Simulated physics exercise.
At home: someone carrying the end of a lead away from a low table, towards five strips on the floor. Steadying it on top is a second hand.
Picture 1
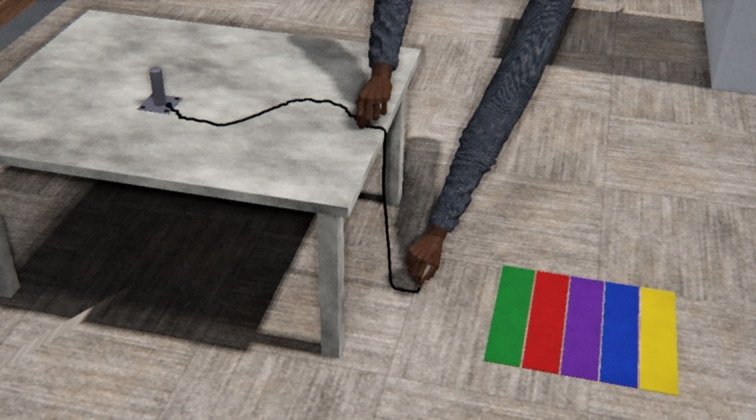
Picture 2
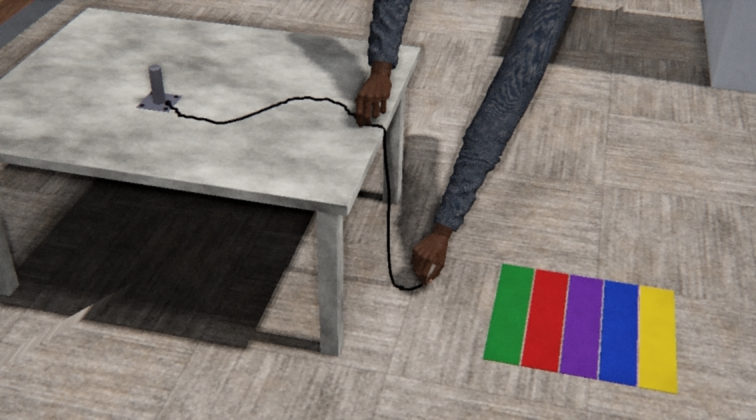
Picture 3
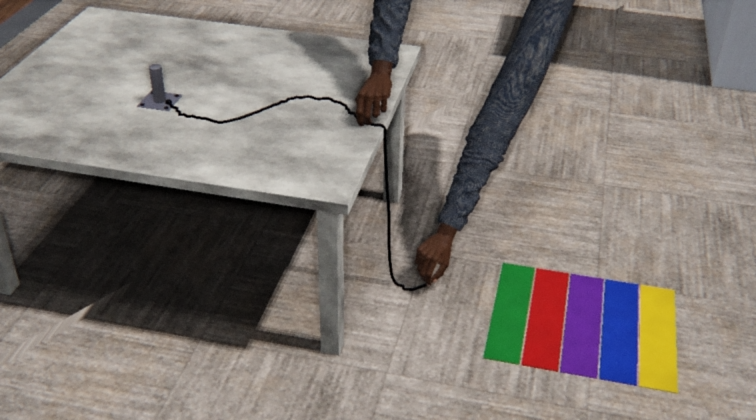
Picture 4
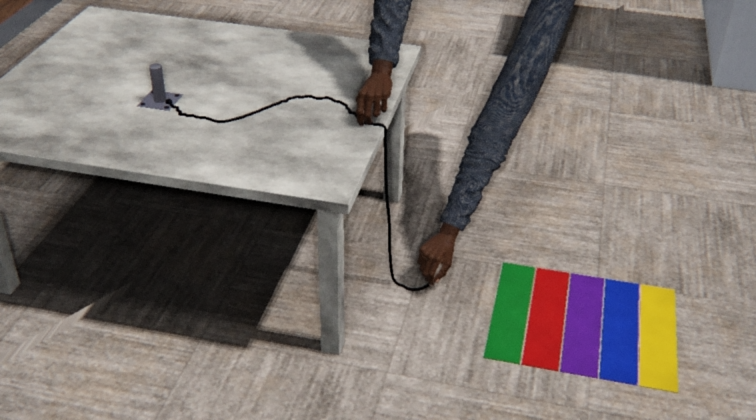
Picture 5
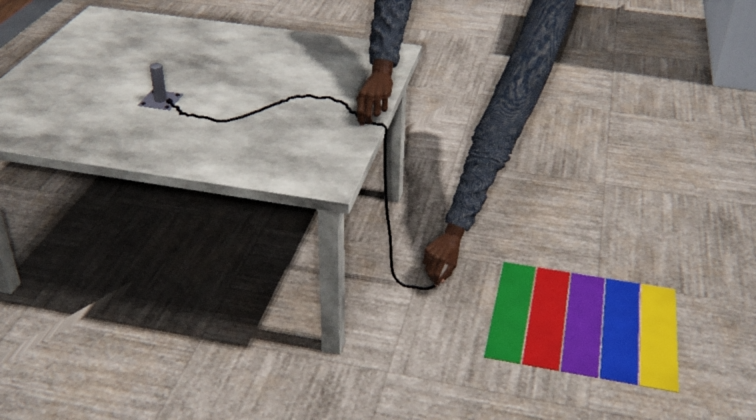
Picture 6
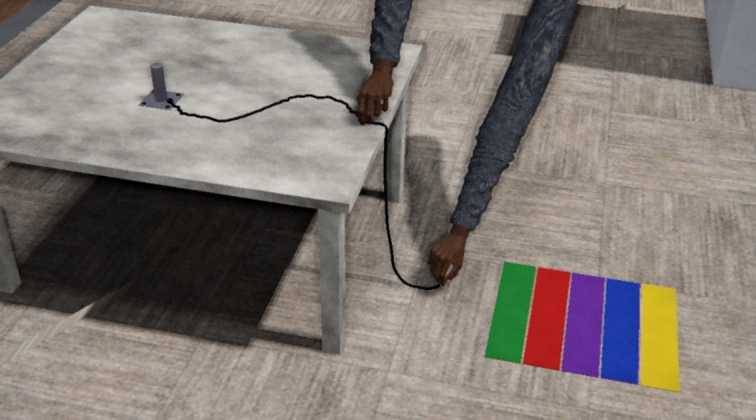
A hand holding the end of a thin black cord moved slightly to the right, just above the floor near five coloured strips, while the other hand stayed at the edge of the table.
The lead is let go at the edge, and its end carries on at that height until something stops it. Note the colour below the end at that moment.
Colour below: Blue.
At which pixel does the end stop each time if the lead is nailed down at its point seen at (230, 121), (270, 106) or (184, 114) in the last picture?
Roughly (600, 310), (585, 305) and (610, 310).
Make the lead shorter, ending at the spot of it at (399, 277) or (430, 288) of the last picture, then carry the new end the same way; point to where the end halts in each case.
(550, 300) and (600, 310).
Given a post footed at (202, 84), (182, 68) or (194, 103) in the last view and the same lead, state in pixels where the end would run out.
The places come out near (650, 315), (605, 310) and (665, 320).
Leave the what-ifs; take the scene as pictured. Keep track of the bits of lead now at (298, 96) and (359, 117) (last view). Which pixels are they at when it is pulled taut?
One finishes at (335, 117) and the other at (415, 148).
A little later, end near (551, 300); over red.
Next, end near (597, 308); over purple.
When it is tight, end near (624, 312); over blue. The end stops over the blue strip.
